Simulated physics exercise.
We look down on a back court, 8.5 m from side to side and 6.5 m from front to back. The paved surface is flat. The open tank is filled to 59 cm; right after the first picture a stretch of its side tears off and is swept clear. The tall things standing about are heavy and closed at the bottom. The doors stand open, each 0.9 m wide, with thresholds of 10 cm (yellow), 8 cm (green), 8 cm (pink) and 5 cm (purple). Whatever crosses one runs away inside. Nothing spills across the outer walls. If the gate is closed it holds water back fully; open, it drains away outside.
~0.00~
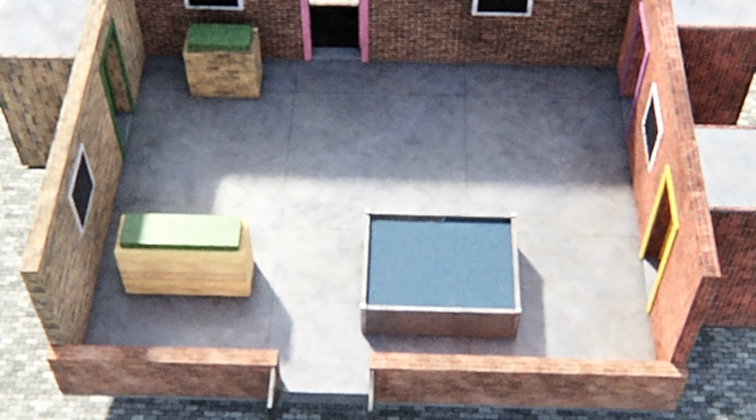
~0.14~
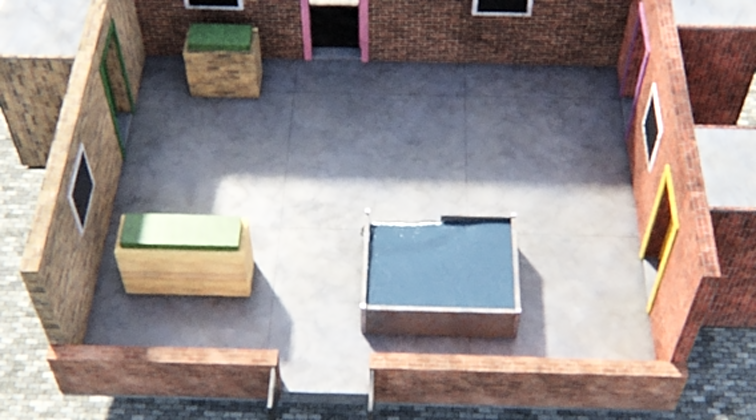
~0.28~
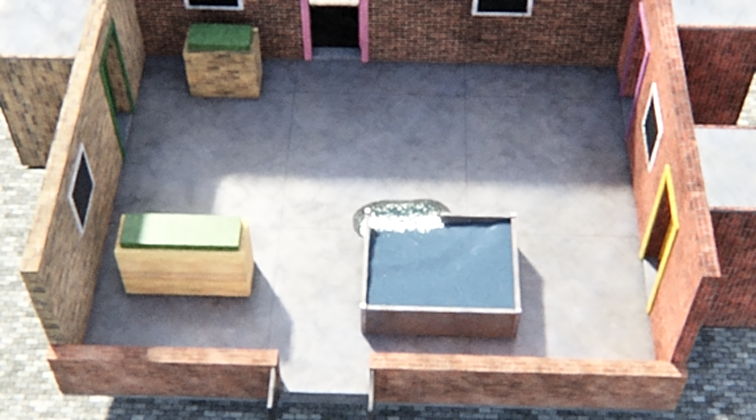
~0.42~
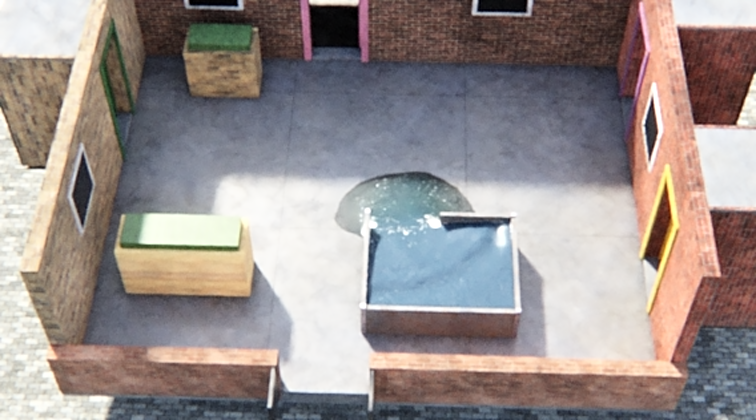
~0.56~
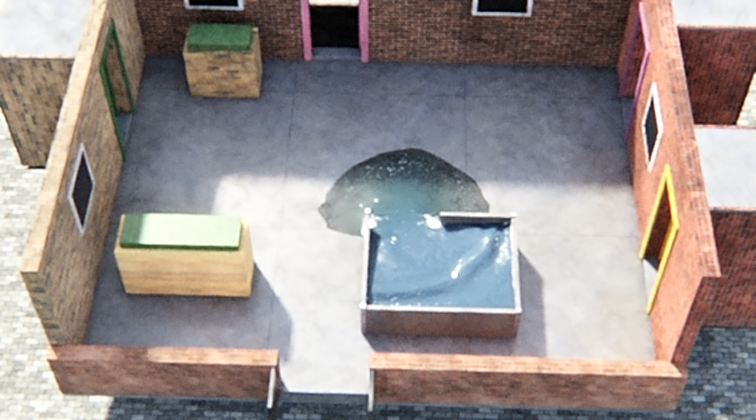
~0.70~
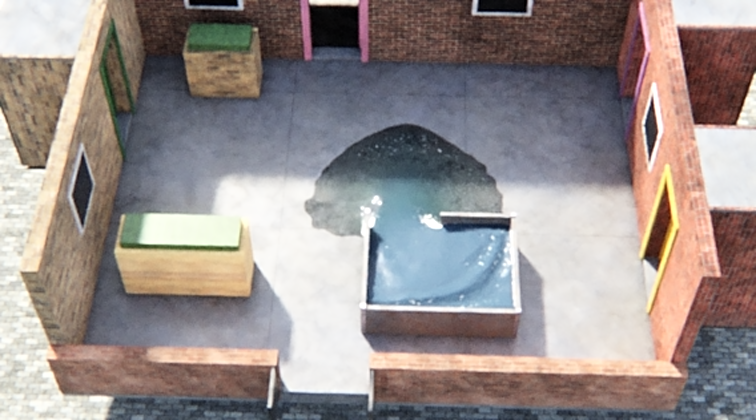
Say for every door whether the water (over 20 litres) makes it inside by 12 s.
Within that time: At the yellow door it does not reach the limit; at the green door it stays under the limit; at the pink door it goes over the limit; at the purple door it exceeds the limit.
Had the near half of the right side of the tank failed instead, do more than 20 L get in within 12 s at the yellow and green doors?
Then: Yellow above, green below.
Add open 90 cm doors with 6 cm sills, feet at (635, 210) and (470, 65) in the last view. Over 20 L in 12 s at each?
In turn: Not over, above.
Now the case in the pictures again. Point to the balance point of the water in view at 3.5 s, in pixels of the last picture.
Around (403, 173).
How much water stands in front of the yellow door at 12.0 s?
Roughly 2.5 cm deep.
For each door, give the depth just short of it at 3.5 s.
Depths in cm: Yellow 0, green 5, pink 15, purple 2.
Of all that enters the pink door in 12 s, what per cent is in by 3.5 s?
About 65 per cent.
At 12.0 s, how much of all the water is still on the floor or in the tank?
About 92 per cent.
After 1.4 s water covers 25 % of the floor and is deepest (32 cm) near (390, 231); yellow door not reached, green door not reached, pink door not reached, purple door not reached.
After 2.2 s water covers 35 % of the floor and is deepest (25 cm) near (390, 231); yellow door not reached, green door not reached, pink door 19 cm at the sill, 18 L in, purple door not reached.
After 3.5 s water covers 40 % of the floor and is deepest (21 cm) near (146, 58); yellow door not reached, green door 5 cm at the sill, 0 L in, pink door 15 cm at the sill, 74 L in, purple door not reached.
After 7.0 s water covers 65 % of the floor and is deepest (10 cm) near (260, 104); yellow door 2 cm at the sill, 0 L in, green door 8 cm at the sill, 4 L in, pink door 9 cm at the sill, 112 L in, purple door 9 cm at the sill, 41 L in.
After 12.0 s water covers 95 % of the floor and is deepest (8 cm) near (658, 387); yellow door 2 cm at the sill, 0 L in, green door 4 cm at the sill, 4 L in, pink door 5 cm at the sill, 113 L in, purple door 6 cm at the sill, 59 L in.
